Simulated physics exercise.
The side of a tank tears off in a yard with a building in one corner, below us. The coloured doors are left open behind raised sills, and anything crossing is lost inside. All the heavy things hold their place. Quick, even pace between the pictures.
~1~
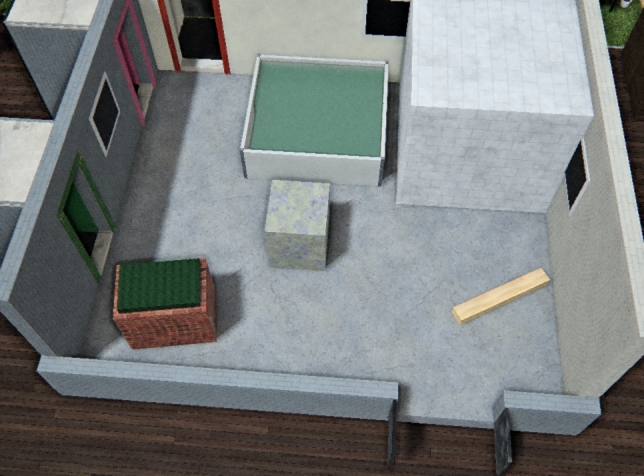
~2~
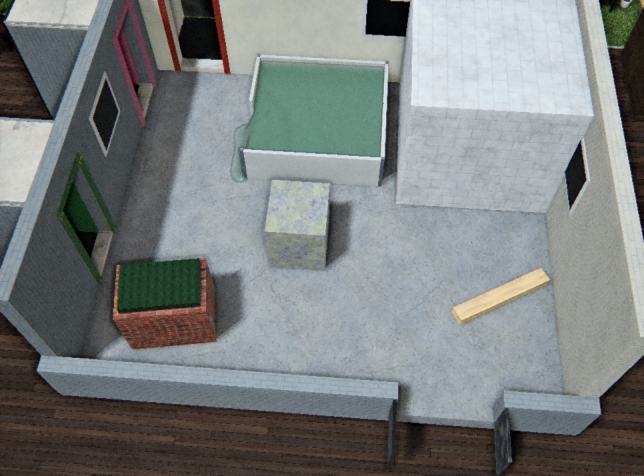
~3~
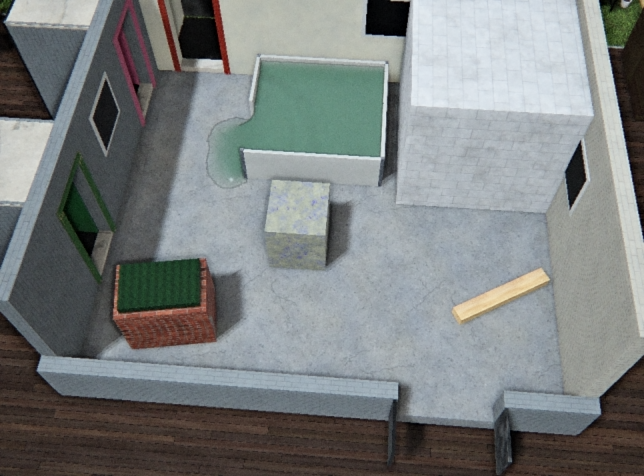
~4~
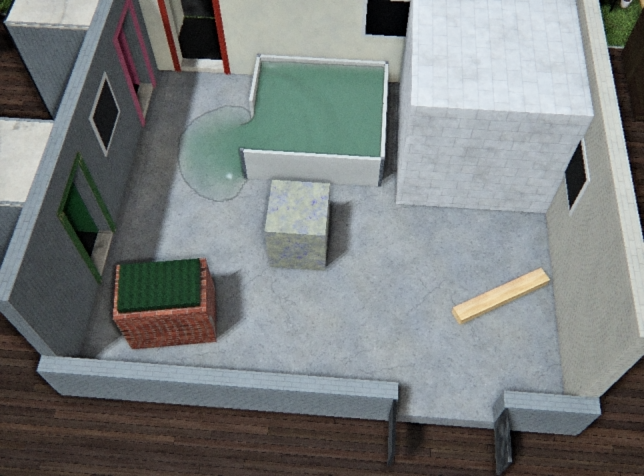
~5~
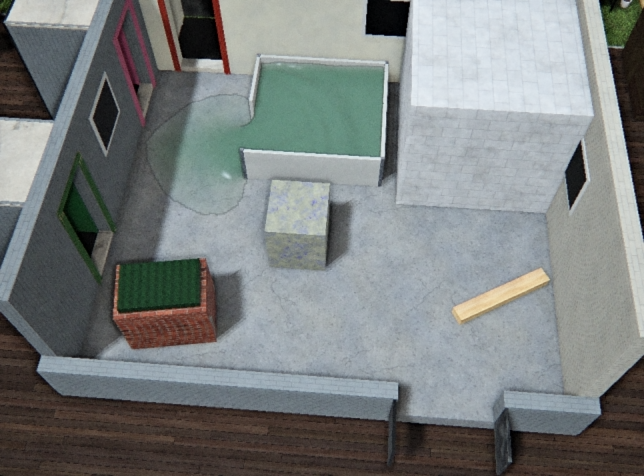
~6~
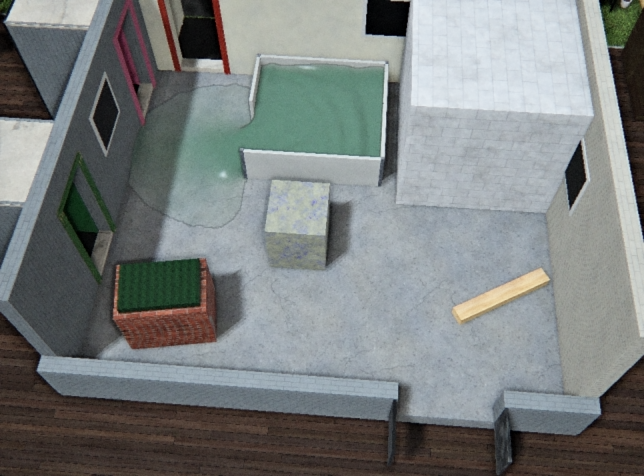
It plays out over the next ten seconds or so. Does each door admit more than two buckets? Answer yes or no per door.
Answers: The pink door: Yes; the red door: Yes; the green door: Yes.
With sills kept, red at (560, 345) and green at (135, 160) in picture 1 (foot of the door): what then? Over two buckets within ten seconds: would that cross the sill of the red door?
Red: Falls short.
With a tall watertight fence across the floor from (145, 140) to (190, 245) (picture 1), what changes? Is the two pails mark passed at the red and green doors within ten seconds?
Red door: Above the mark; green door: Below the mark.
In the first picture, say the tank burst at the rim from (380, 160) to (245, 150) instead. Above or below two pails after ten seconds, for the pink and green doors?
Well, the pink door comes up short, while the green door crosses the threshold.
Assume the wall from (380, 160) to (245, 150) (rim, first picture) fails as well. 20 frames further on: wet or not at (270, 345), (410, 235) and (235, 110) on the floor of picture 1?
Soaked, soaked, untouched.
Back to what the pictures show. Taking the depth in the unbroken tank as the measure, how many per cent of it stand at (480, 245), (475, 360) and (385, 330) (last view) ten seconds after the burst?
Around 6, 10 and 10 %.
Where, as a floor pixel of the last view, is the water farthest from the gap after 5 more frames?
Approximate pixel: (106, 264).
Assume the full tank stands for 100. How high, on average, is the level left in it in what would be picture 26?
About 48 per cent.
A moment on, water covers 20 % of the floor; the pink door under two buckets in, the red door wet at the sill, nothing in, the green door wet at the sill, nothing in.
Next, water covers 30 % of the floor; the pink door over two buckets in, the red door wet at the sill, nothing in, the green door under two buckets in.
Then, water covers 45 % of the floor; the pink door far over two buckets in, the red door over two buckets in, the green door over two buckets in.
Later, water covers 80 % of the floor; the pink door far over two buckets in, the red door over two buckets in, the green door over two buckets in.
In the end, water covers 95 % of the floor; the pink door far over two buckets in, the red door over two buckets in, the green door far over two buckets in.
